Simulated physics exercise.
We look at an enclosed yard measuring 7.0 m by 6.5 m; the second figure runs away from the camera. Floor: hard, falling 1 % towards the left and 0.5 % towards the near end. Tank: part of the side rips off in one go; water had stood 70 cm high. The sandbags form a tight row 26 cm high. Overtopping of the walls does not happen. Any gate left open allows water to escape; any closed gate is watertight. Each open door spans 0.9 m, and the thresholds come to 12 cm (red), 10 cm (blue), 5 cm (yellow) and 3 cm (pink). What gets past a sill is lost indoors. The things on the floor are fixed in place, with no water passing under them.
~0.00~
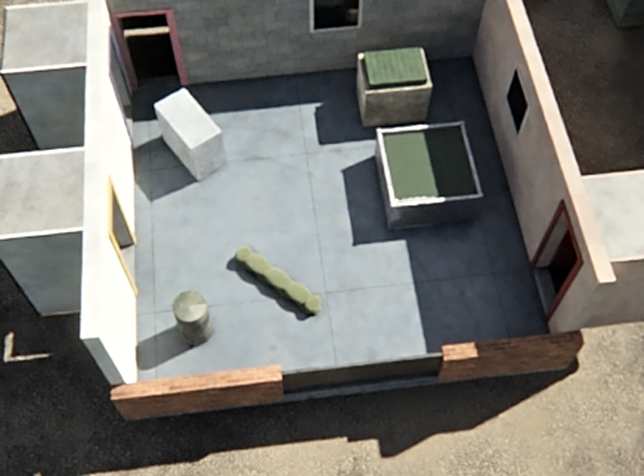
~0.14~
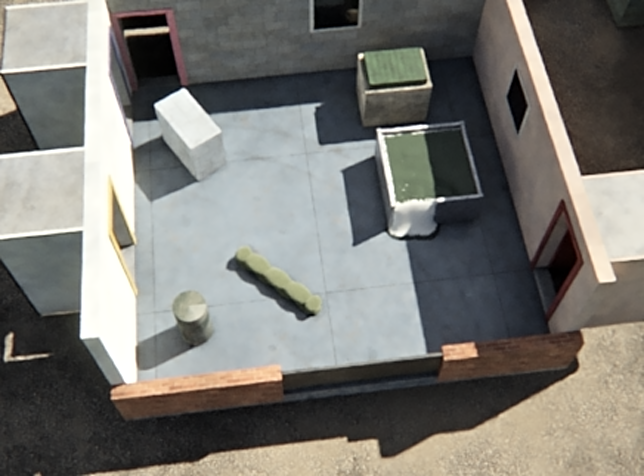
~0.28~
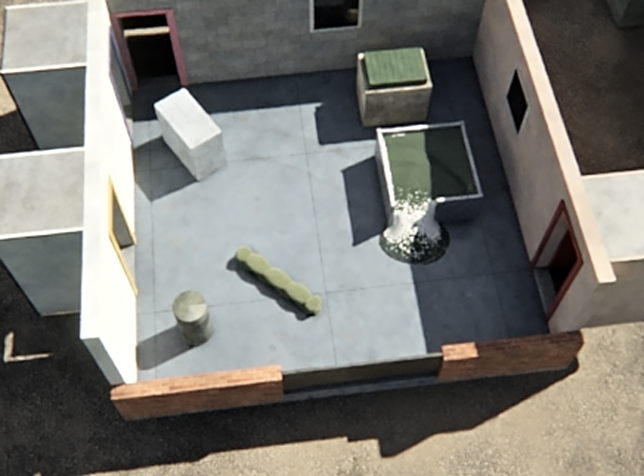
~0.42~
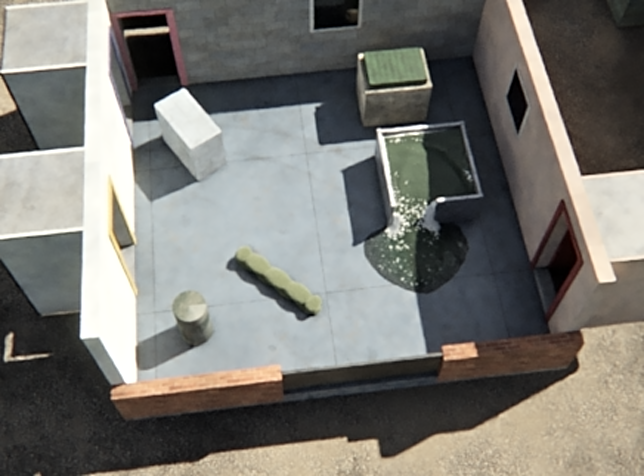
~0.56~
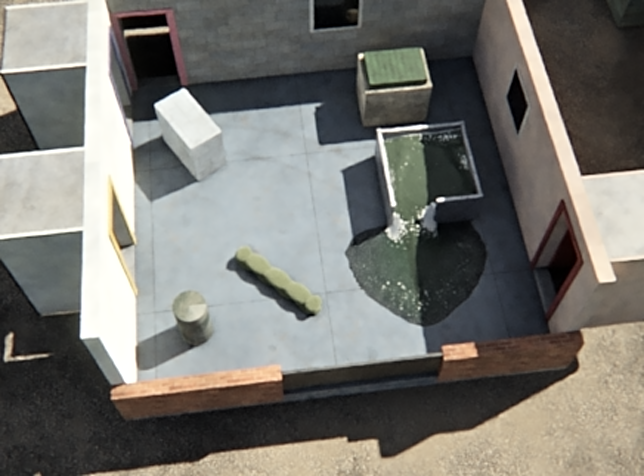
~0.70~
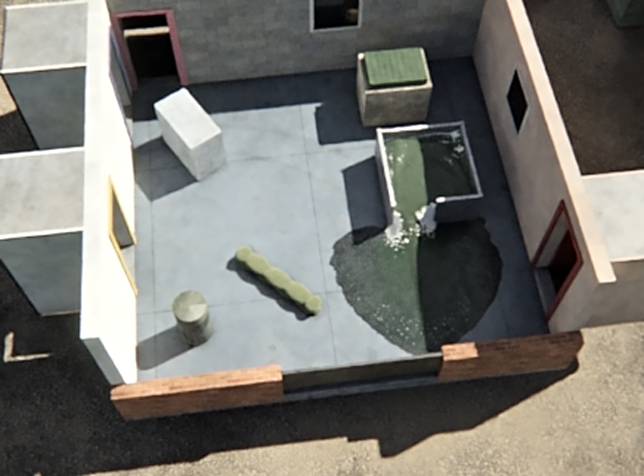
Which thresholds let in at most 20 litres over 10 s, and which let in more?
At the end, the red door lets in less than the limit; the blue door lets in less than the limit; the yellow door lets in less than the limit; the pink door lets in more than the limit.
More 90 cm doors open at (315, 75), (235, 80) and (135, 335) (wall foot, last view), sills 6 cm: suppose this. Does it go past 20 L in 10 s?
So, in the order given, it's shy of the mark, then shy of the mark, then beyond the mark.
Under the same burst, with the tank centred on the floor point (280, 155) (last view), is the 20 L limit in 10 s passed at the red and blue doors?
Red: Within limit; blue: Within limit.
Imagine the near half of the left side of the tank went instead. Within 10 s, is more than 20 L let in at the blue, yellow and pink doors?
At blue the amount is beneath the mark, at yellow it is higher than the mark, and at pink it is higher than the mark.
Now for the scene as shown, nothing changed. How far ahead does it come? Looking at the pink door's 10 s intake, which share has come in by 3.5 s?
Fraction in by then: Around 0 per cent.
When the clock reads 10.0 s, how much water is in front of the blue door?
The depth comes to around 5.5 centimetres.
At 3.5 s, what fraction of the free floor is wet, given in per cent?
Close to 35 in a hundred.
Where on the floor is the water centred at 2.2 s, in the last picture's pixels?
Pixel position near (417, 261).
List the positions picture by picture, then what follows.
The first frame shows still water, 70 cm deep, in the tank at (428, 165).
In the second frame, the front is at (435, 230), 0.4 m from the gap at (413, 217); 0.1 m2 of floor is under water; 70 cm left at the back of the tank.
In the third frame, water pours out at (413, 217) and has run 0.8 m, to (434, 257); typically 10 cm deep outside, 70 cm at the tank's back.
In the fourth frame, the front is at (431, 288), 1.3 m from the gap at (413, 218); 1.6 m2 of floor is under water; 66 cm left at the back of the tank.
In the fifth frame, the front is at (420, 321), 1.9 m from the gap at (413, 218); 3.0 m2 of floor is under water; 59 cm left at the back of the tank.
In the sixth frame, water pours out at (413, 217) and has run 2.5 m, to a hidden place; typically 4 cm deep outside, 60 cm at the tank's back.
After 1.4 s water covers 20 % of the floor and is deepest (30 cm) near (412, 233); red door 4 cm at the sill, 0 L in, blue door not reached, yellow door not reached, pink door not reached.
After 2.2 s water covers 25 % of the floor and is deepest (30 cm) near (544, 349); red door 9 cm at the sill, 0 L in, blue door not reached, yellow door not reached, pink door not reached.
After 3.5 s water covers 35 % of the floor and is deepest (20 cm) near (137, 378); red door 10 cm at the sill, 2 L in, blue door not reached, yellow door not reached, pink door not reached.
After 6.0 s water covers 60 % of the floor and is deepest (14 cm) near (149, 397); red door 7 cm at the sill, 2 L in, blue door not reached, yellow door 4 cm at the sill, 0 L in, pink door not reached.
After 10.0 s water covers 75 % of the floor and is deepest (11 cm) near (138, 399); red door 3 cm at the sill, 2 L in, blue door 6 cm at the sill, 0 L in, yellow door 6 cm at the sill, 1 L in, pink door 8 cm at the sill, 37 L in.
